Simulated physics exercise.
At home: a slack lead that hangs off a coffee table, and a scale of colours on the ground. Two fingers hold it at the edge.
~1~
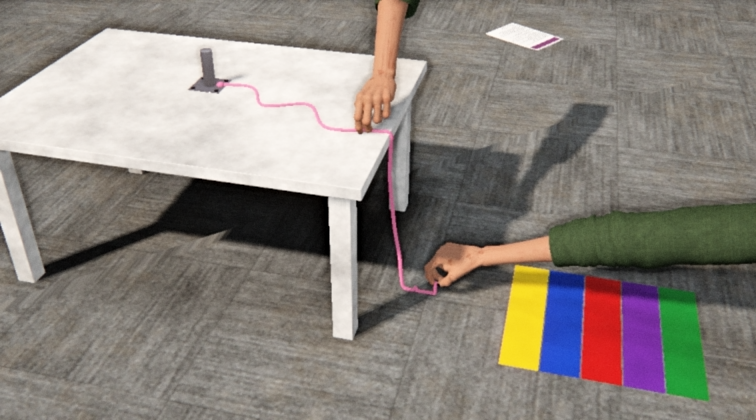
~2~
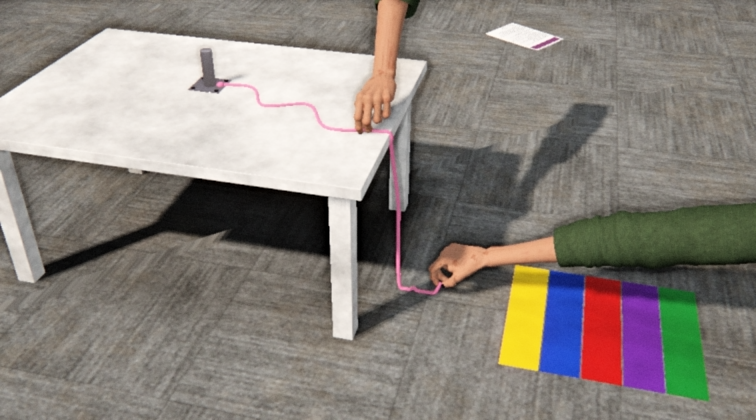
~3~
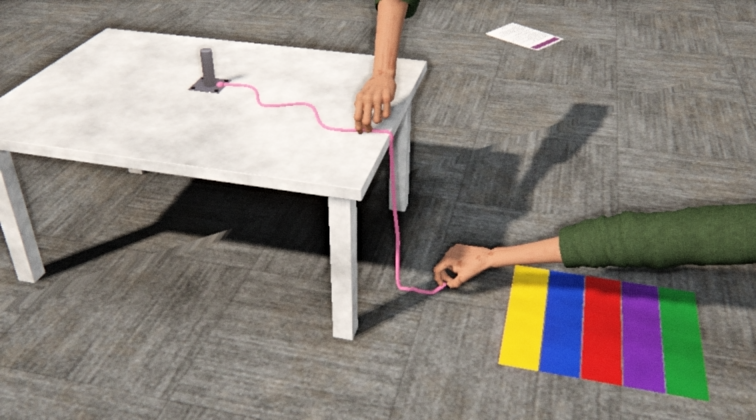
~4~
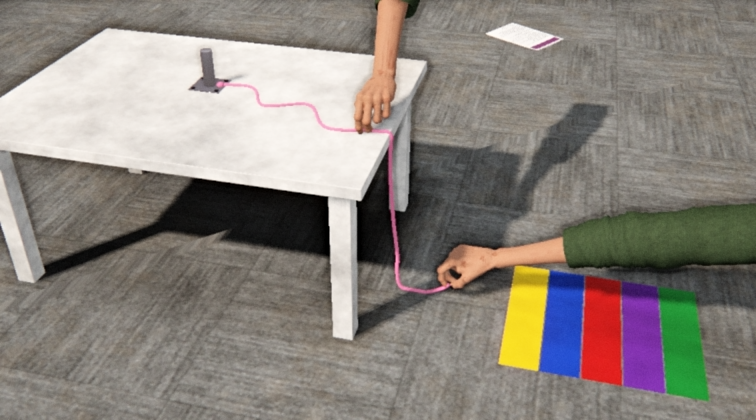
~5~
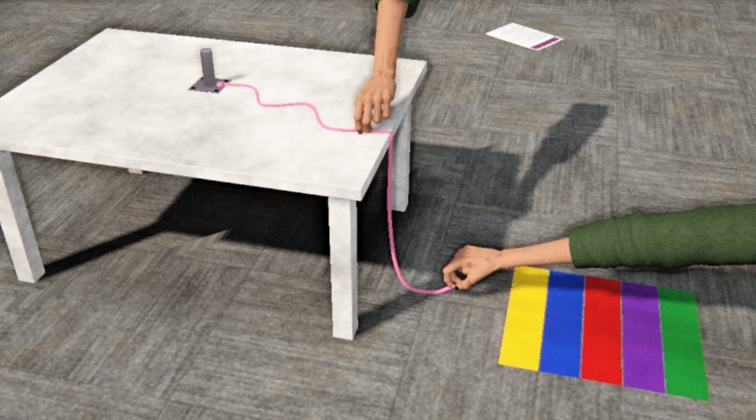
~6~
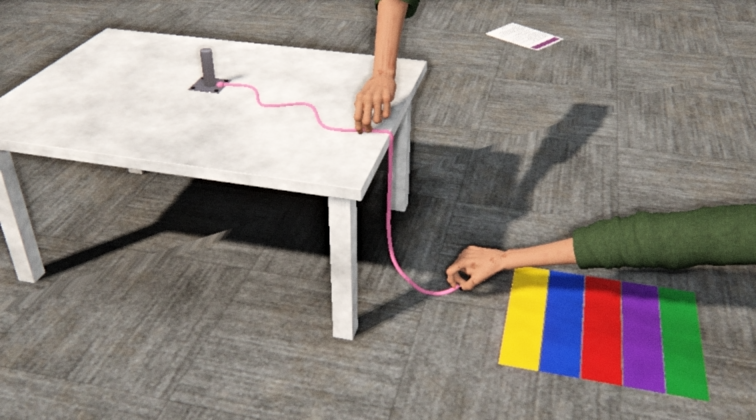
At the start, a slack pink cord runs across a white table, pinned at the edge by one hand, while another hand holds its end near the floor. The lower hand draws the end slightly right, toward a strip of coloured bands, and the hanging cord shifts into a smoother curve.
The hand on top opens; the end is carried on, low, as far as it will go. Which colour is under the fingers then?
It gets as far as the red strip.
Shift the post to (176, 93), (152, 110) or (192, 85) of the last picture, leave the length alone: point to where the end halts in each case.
The places are (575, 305), (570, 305) and (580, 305).
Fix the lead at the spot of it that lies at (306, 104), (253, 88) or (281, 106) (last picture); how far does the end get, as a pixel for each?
Try by try, around (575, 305), (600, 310) and (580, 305).
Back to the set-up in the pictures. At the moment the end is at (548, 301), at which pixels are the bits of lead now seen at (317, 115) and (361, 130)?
Near (349, 115) and (398, 142).
Soon after, end near (548, 301); over blue.
Then, end near (583, 306); over blue.
At full stretch, end near (605, 310); over red. The red one.
